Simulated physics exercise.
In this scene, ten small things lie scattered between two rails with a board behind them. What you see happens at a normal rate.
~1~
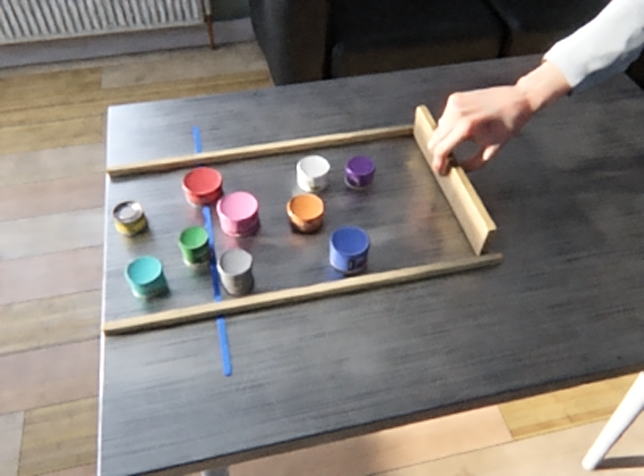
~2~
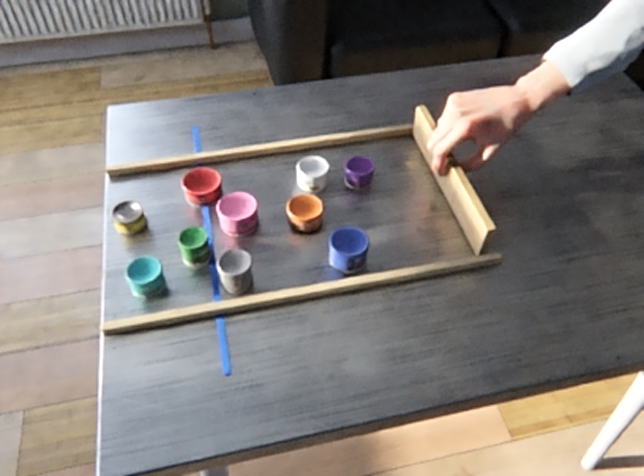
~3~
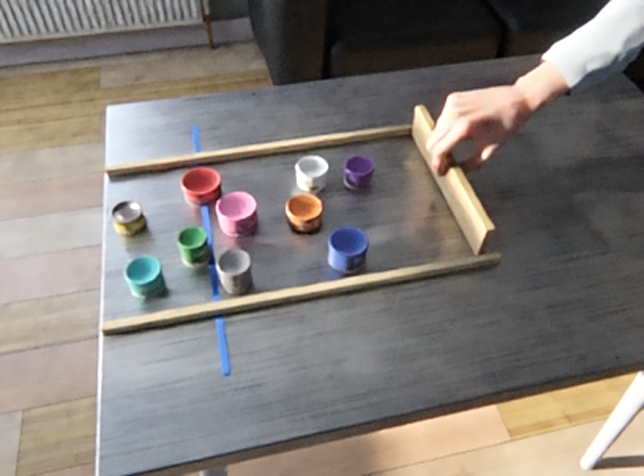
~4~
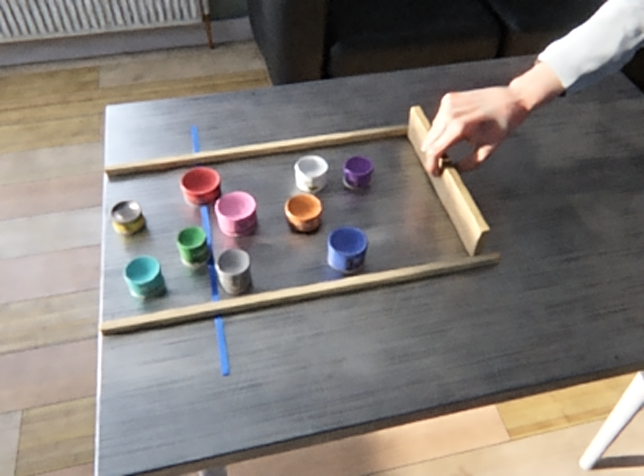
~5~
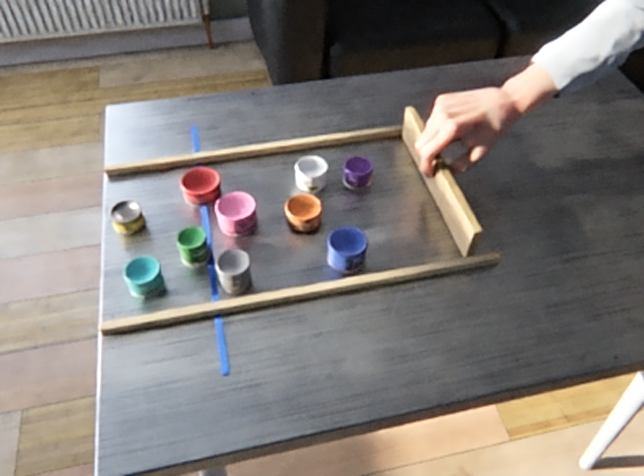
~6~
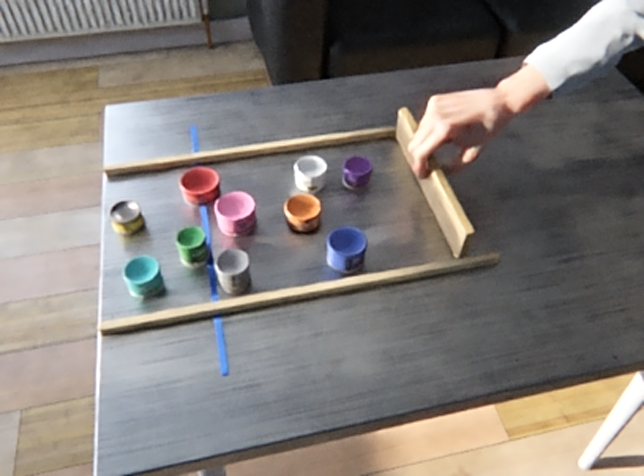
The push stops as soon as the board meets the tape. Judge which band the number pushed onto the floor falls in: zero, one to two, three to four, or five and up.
All remain.
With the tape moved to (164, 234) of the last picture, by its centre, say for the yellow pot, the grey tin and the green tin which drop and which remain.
The yellow pot is no longer there; as for the grey tin, it is still there; and the green tin is still there.
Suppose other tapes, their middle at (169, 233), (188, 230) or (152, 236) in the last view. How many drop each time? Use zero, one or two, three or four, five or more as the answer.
Taking them in turn, one to two; none at all; either one or two.
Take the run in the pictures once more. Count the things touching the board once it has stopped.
It's 4.
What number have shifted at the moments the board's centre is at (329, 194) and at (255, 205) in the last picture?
At the first spot the count is 3, and at the second it is 7.
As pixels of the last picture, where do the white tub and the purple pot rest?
They come to rest around (184, 176) and (187, 198).
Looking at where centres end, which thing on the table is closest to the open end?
I'd go with the yellow pot.
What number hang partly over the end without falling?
Count of overhanging things: 0.
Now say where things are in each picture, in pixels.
Yellow pot (130, 217); turquoise tin (147, 277); green tin (196, 247); board (450, 176); tape (209, 228), in the first picture.
Turquoise tin (146, 277); orange tub (305, 213), in the second picture.
Green tin (194, 246); pink tub (238, 214), in the third picture.
Yellow pot (128, 217); blue tin (347, 249), in the fourth picture.
Turquoise tin (144, 277); board (437, 177), in the fifth picture.
Yellow pot (127, 217); turquoise tin (144, 277); green tin (193, 246); board (431, 178); tape (206, 227), in the sixth picture.
Soon after, none off yet; yellow pot at rest near (127, 217); turquoise tin at rest near (144, 277); green tin at rest near (193, 246).
In the end, the number that fall off is zero.
